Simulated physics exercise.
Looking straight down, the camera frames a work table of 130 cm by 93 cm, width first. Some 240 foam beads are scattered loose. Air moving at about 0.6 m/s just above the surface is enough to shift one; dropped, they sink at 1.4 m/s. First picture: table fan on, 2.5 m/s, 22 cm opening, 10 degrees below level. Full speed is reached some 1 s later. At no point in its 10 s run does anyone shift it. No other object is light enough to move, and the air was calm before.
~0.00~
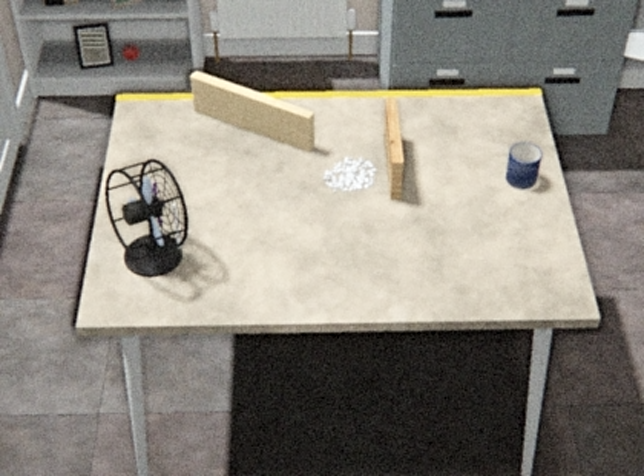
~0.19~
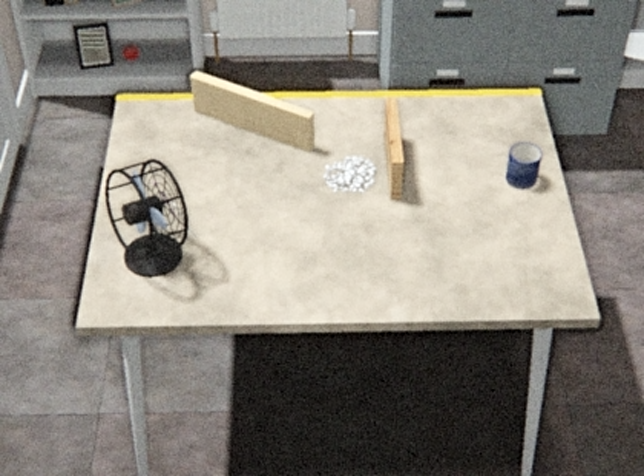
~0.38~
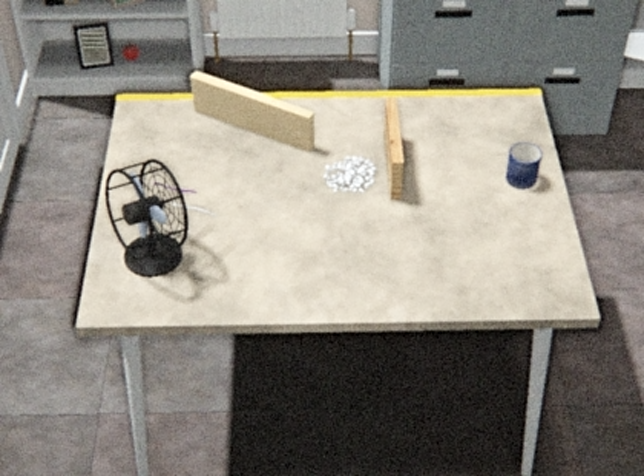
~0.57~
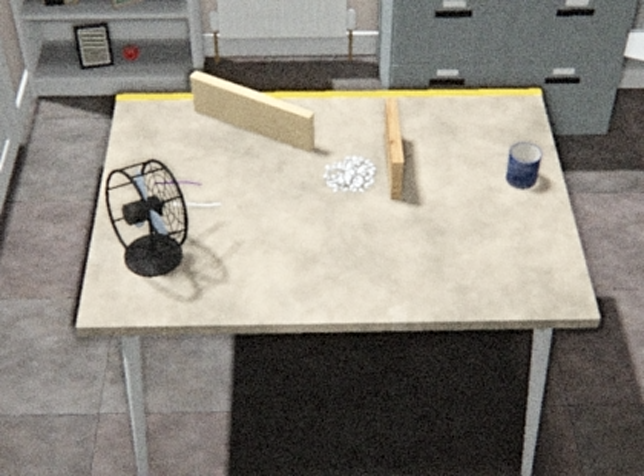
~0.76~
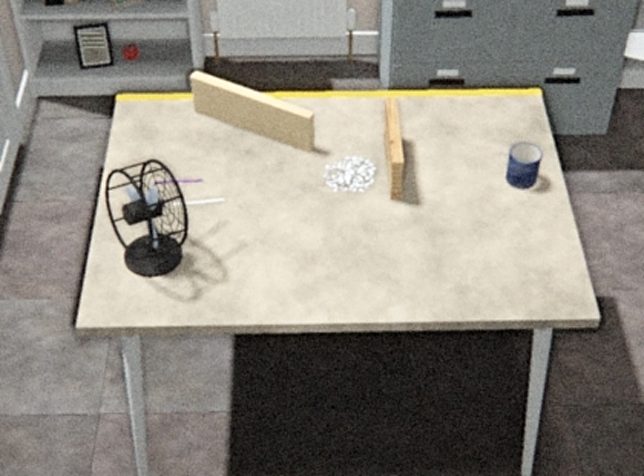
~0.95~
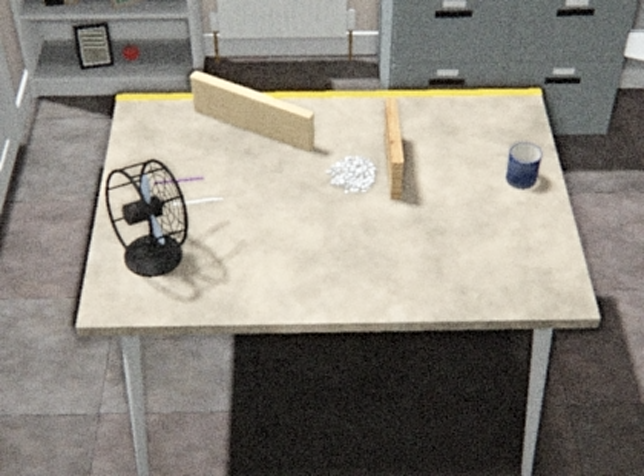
The blades of a black table fan spin at the left of a pale table, and thin streamers flutter out from its front. A loose patch of small white beads, lying between two upright wooden boards, stays still at first, then a few beads shift slightly right while the blue cup remains motionless.
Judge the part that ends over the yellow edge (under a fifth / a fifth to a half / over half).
Expect more than fifty percent of them over that edge.
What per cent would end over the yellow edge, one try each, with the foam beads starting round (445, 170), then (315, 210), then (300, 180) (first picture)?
Results, one try each: 0 %, 0 %, 100 %.
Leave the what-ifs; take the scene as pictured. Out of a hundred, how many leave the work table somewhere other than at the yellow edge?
I would say close to 20 %.
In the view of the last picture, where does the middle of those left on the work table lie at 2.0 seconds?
Centre point: About (451, 225) px.
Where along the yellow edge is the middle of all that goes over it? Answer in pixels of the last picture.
The middle of the crossings lies near (382, 92) in the last picture.
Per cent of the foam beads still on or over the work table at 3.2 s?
Near 10 percent remain.
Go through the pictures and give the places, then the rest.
In the first frame, the middle of the foam beads is near (352, 177), none has stirred yet and the mouth of the table fan is at (146, 209).
In the second frame, the middle of the foam beads is near (349, 174), none has stirred yet and the yellow edge is centred on (329, 93).
In the third frame, the middle of the foam beads is near (348, 175), none has stirred yet, the top of a board is at (395, 129) and the top of a board is at (251, 94).
In the fourth frame, the middle of the foam beads is near (348, 175) and none has stirred yet.
In the fifth frame, the middle of the foam beads is near (348, 175) and none has stirred yet.
In the sixth frame, the middle of the foam beads is near (356, 175), the farthest in sight from the table fan is at (370, 164) and about 15 % have left their places.
After 2.0 s the count stands so, 67 % are over the yellow edge; the middle of those still in play is near (451, 225).
After 3.2 s the count stands so, 72 % are over the yellow edge.
After 5.5 s the count stands so, 73 % are over the yellow edge.
After 10.0 s, at the end, 73 % are over the yellow edge.
